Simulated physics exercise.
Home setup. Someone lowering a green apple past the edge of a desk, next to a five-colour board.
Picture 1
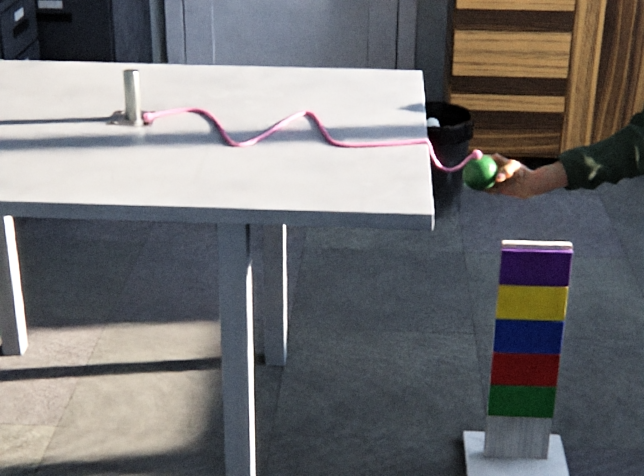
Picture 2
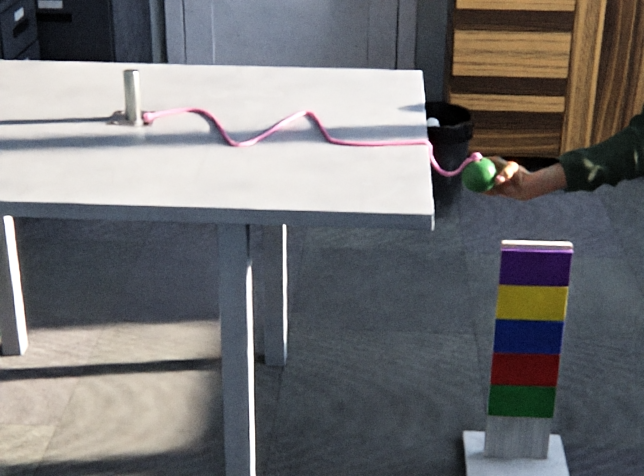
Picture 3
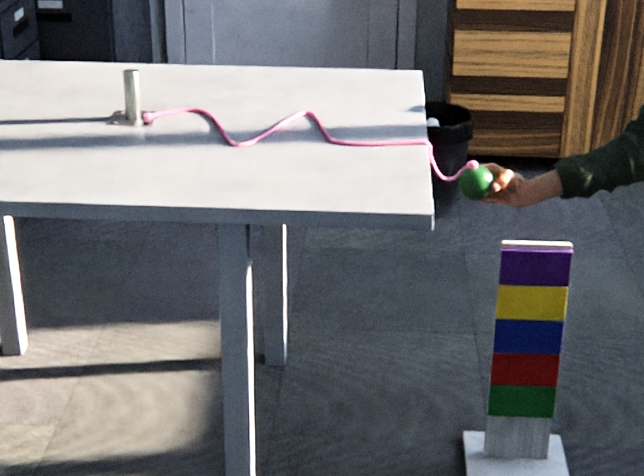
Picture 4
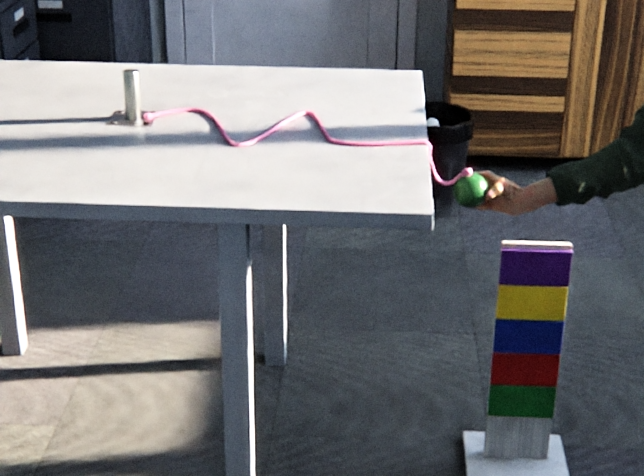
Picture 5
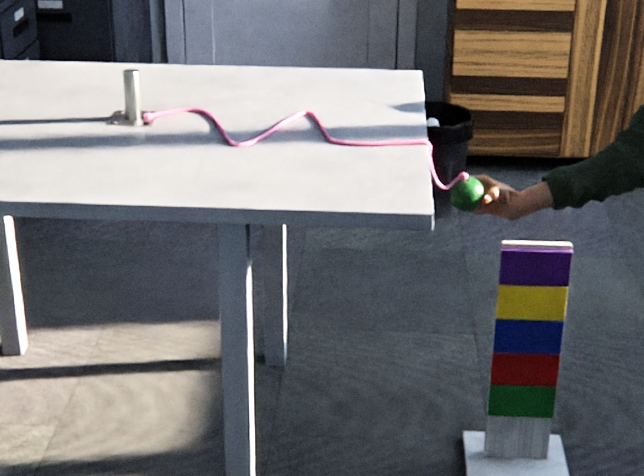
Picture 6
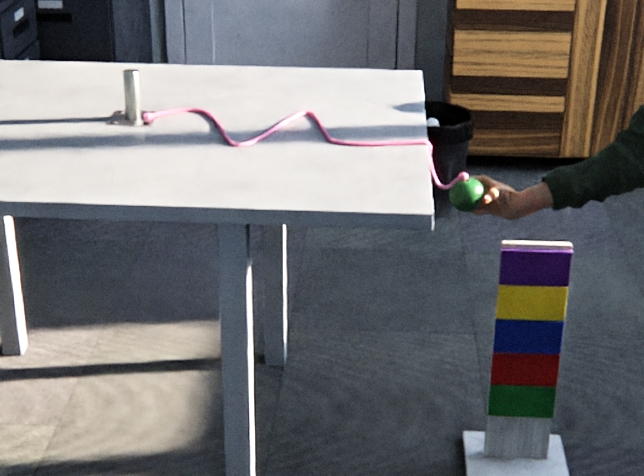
A hand holding a green ball on a pink cord moves slightly down and left.
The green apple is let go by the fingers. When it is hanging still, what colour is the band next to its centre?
Green.
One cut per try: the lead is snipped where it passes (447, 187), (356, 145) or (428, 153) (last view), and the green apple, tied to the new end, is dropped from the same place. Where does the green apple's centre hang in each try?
Taking them in turn, it's about (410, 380), then about (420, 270), and finally about (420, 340).
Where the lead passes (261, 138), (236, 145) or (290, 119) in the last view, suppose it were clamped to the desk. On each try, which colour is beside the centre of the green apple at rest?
Results, in sequence: Blue / blue / yellow.
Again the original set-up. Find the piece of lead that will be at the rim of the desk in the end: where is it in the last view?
The one at (300, 114).
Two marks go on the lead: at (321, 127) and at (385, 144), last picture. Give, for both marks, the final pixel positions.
To (425, 196) for the first and to (420, 280) for the second.
Soon after, apple near (427, 364); level with red.
After that, apple near (407, 388); level with green.
In the end, apple near (411, 393); level with green. Its centre hangs level with the green band.
